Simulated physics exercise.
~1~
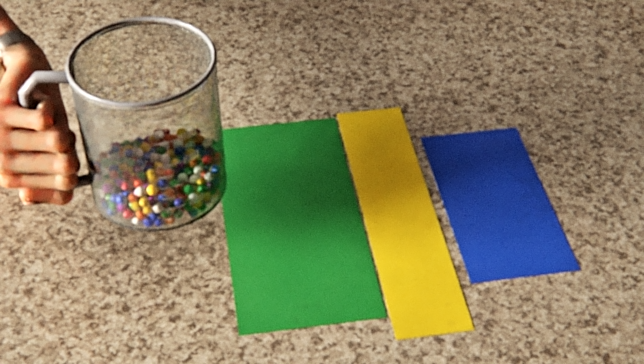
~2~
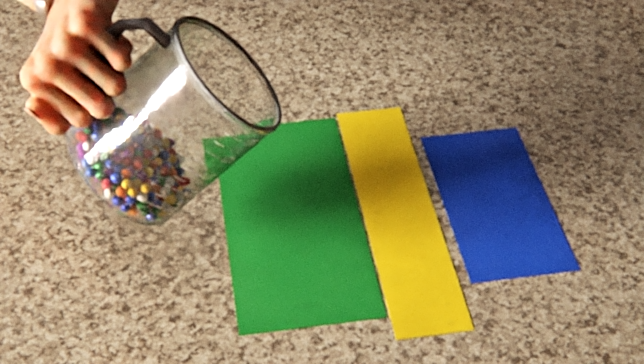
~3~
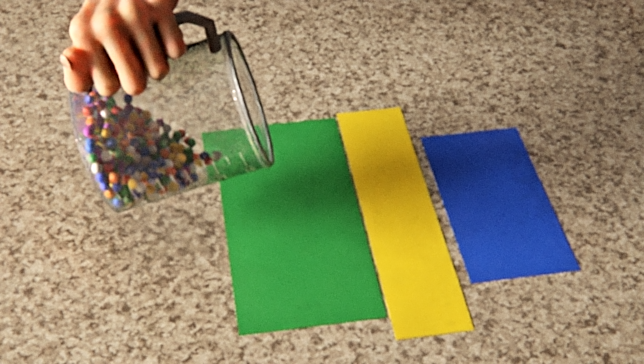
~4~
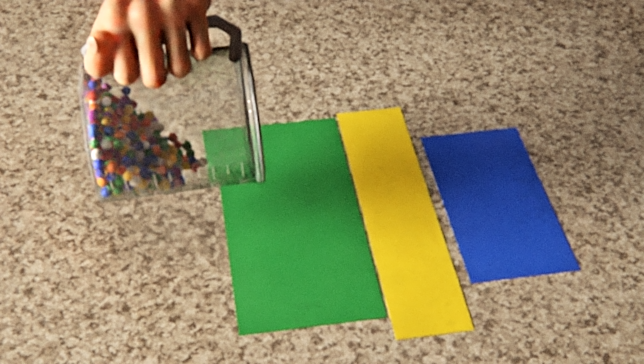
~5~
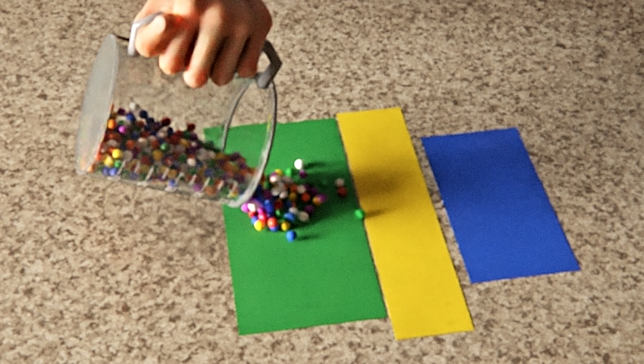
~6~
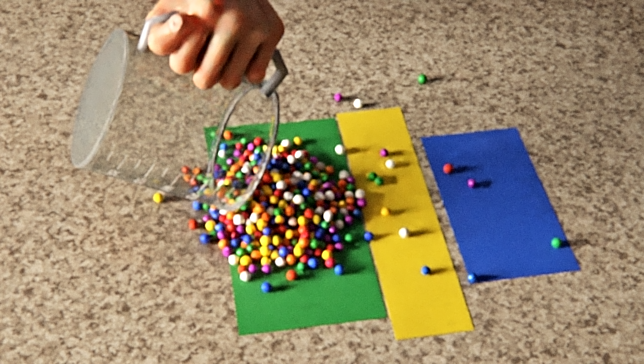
To begin with, a hand holds a clear jug of small multicolored beads upright at the left of a speckled surface, beside green, yellow and blue mats. The hand swings over the top of the jug and leans it to the right, its mouth near the green mat. It tips the jug onto its side while the beads stay inside. Tilted further, the jug starts spilling beads onto the green mat. Finally, with the jug tipped steeply downward, a dense pile covers much of the green mat, while a few beads lie scattered across the yellow and blue mats and the bare surface.
